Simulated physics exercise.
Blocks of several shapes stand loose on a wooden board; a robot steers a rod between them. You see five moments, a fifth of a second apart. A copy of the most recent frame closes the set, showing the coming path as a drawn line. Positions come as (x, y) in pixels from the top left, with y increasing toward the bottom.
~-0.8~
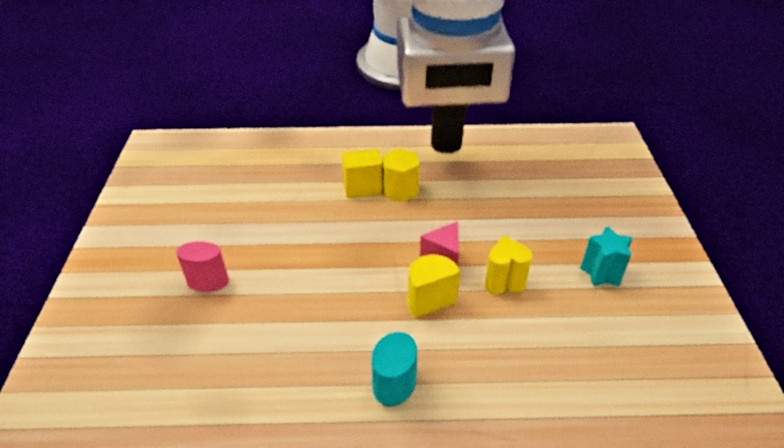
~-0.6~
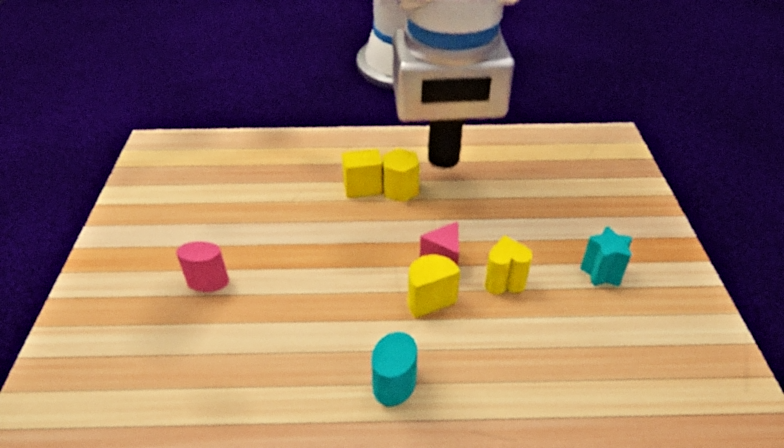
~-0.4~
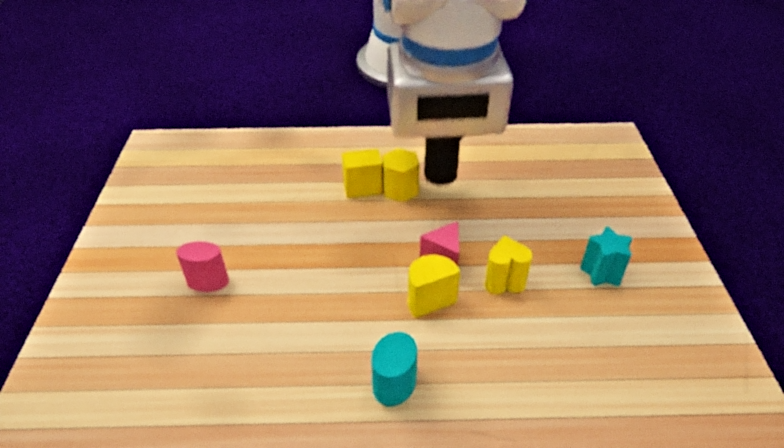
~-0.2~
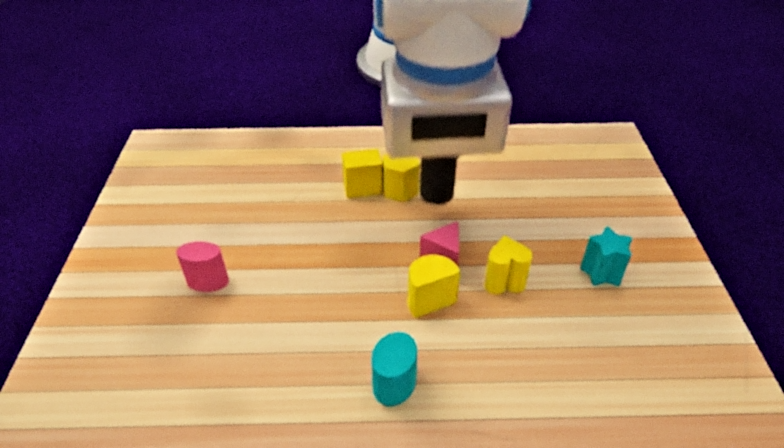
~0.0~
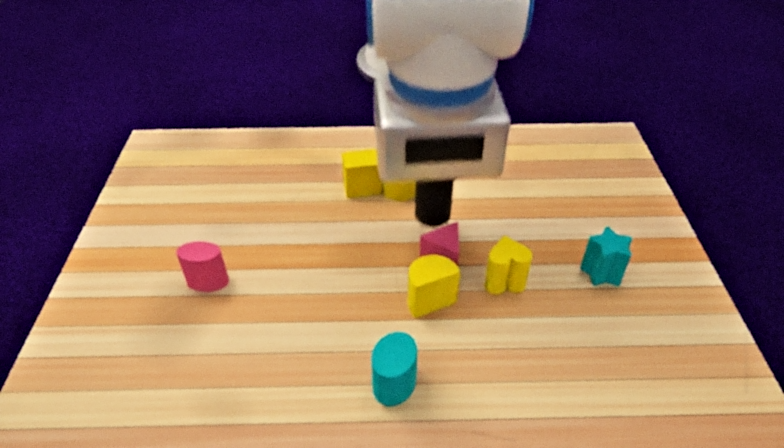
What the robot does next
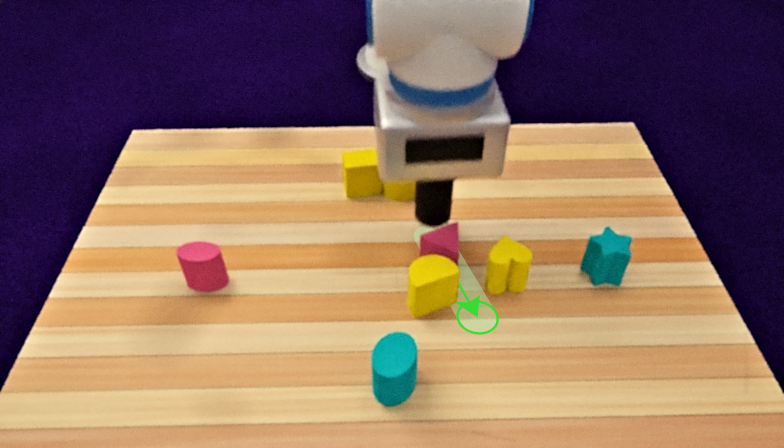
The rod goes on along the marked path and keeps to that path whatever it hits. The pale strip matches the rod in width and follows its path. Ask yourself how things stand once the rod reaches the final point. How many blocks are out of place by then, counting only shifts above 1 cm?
I'd say two blocks get shifted by more than about 1 cm.
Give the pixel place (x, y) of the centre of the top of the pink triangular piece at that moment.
Expect it around (481, 315).
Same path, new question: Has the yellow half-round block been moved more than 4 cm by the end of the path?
My answer is no.
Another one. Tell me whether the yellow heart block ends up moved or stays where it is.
By then it is still where it was.
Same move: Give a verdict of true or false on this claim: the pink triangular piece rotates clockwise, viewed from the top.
That statement is accurate.
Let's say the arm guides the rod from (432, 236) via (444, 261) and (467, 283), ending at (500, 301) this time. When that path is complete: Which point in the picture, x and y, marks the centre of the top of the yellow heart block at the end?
Its top face will be centred at roughly (534, 256).
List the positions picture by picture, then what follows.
The first frame shows rod tip (446, 146); block tops, yellow half-round block (432, 269); pink triangular piece (445, 236); yellow heart block (510, 251).
The second frame shows rod (444, 160); blocks unchanged.
The third frame shows rod (440, 176); blocks unchanged.
The fourth frame shows rod (437, 195); blocks unchanged.
The fifth frame shows rod (433, 217); yellow half-round block (432, 269); pink triangular piece (445, 236); yellow heart block (510, 251).
Path on the board, straight from (432, 236) to (478, 317).
What follows on the original path. One third of the way, rod (448, 242); yellow half-round block (432, 273), turned 15° clockwise; pink triangular piece (456, 254), turned 10° clockwise.
Two thirds of the way, rod (463, 268); yellow half-round block (432, 285), turned 60° clockwise; pink triangular piece (470, 283), turned 30° clockwise.
At the end, rod (480, 298); yellow half-round block (431, 286), turned 65° clockwise; pink triangular piece (481, 315), turned 45° clockwise; yellow heart block in place.
